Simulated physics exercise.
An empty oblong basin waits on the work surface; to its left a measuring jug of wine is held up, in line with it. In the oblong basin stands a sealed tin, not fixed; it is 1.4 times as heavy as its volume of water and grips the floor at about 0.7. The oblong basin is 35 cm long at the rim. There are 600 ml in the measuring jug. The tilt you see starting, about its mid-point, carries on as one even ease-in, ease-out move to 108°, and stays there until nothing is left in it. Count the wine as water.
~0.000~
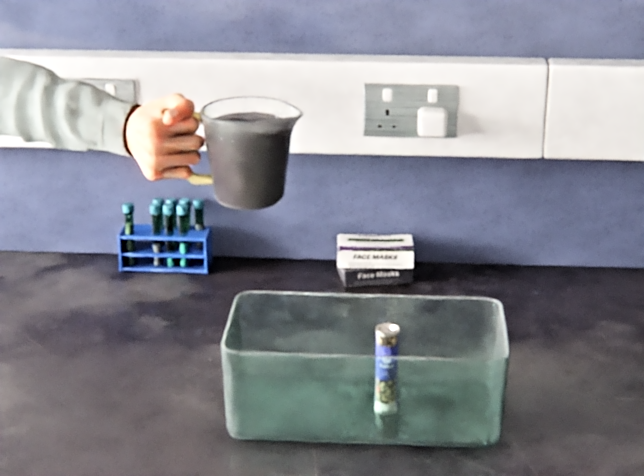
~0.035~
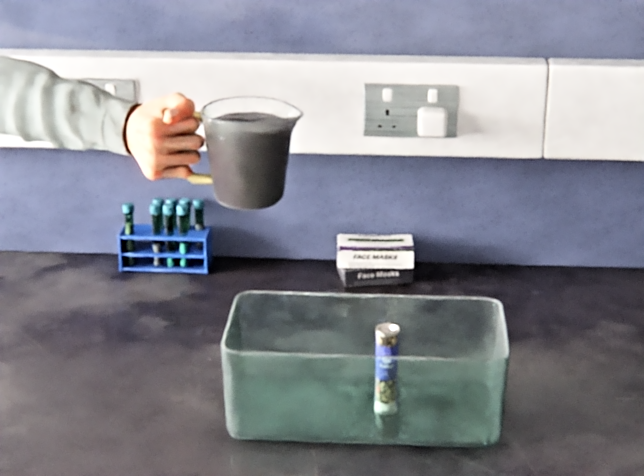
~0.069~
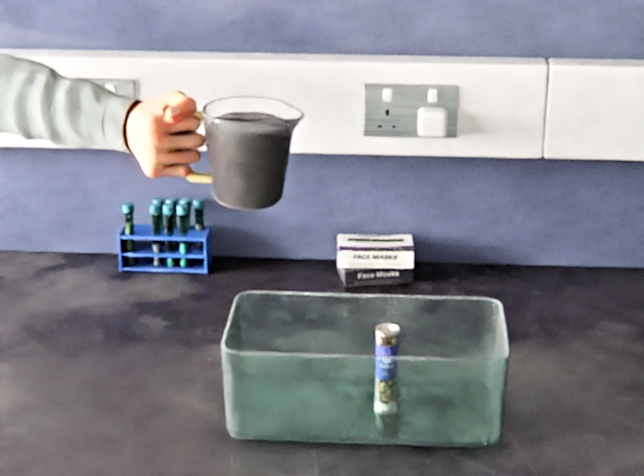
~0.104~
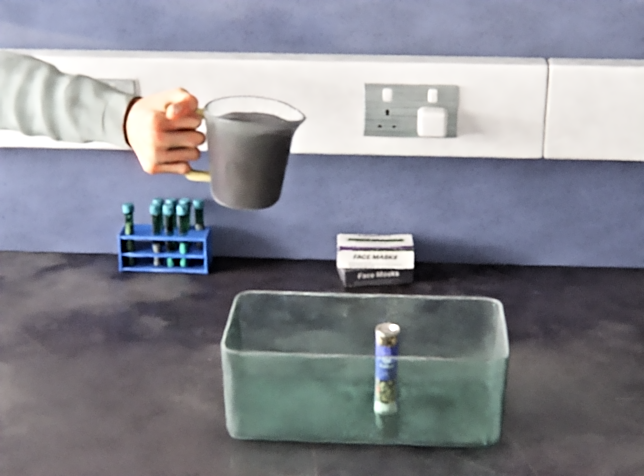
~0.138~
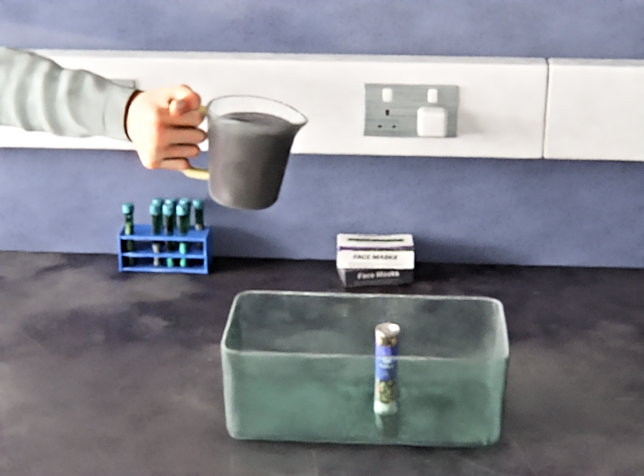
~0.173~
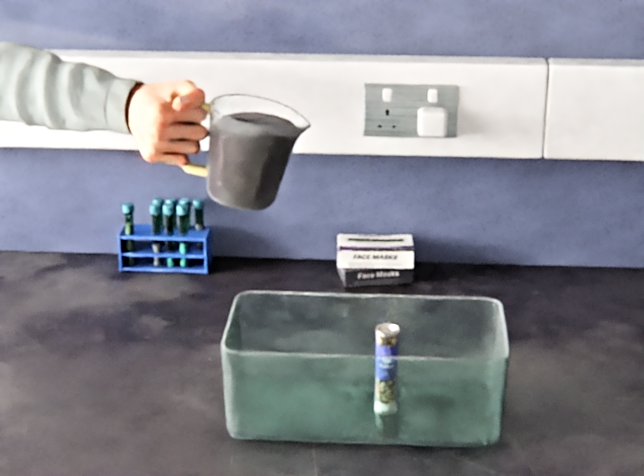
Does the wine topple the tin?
The tin falls.
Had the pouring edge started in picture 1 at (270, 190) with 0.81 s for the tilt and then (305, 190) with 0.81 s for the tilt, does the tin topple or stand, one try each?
First it remains upright; then it stays up.
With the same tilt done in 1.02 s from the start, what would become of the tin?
The tin topples.
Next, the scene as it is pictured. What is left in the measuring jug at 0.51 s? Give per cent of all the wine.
About 70 per cent.
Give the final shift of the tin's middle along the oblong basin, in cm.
Some 8.5 cm.
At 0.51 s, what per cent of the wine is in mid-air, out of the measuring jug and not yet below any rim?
Some 30 per cent.
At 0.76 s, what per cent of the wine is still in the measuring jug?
Some 14 per cent.
By 0.51 s the tilt is 76° and 69 per cent is still to pour; the tin stands where it began.
By 0.76 s the tilt is 107° and 13 per cent is still to pour; the tin stands 1 cm from where it began.
By 1.03 s the tilt is 108° and 0 per cent is still to pour; the tin leans 53°.
By 1.31 s the tilt is 108° and 0 per cent is still to pour; the tin lies on its side.
At rest the tin lies on its side.
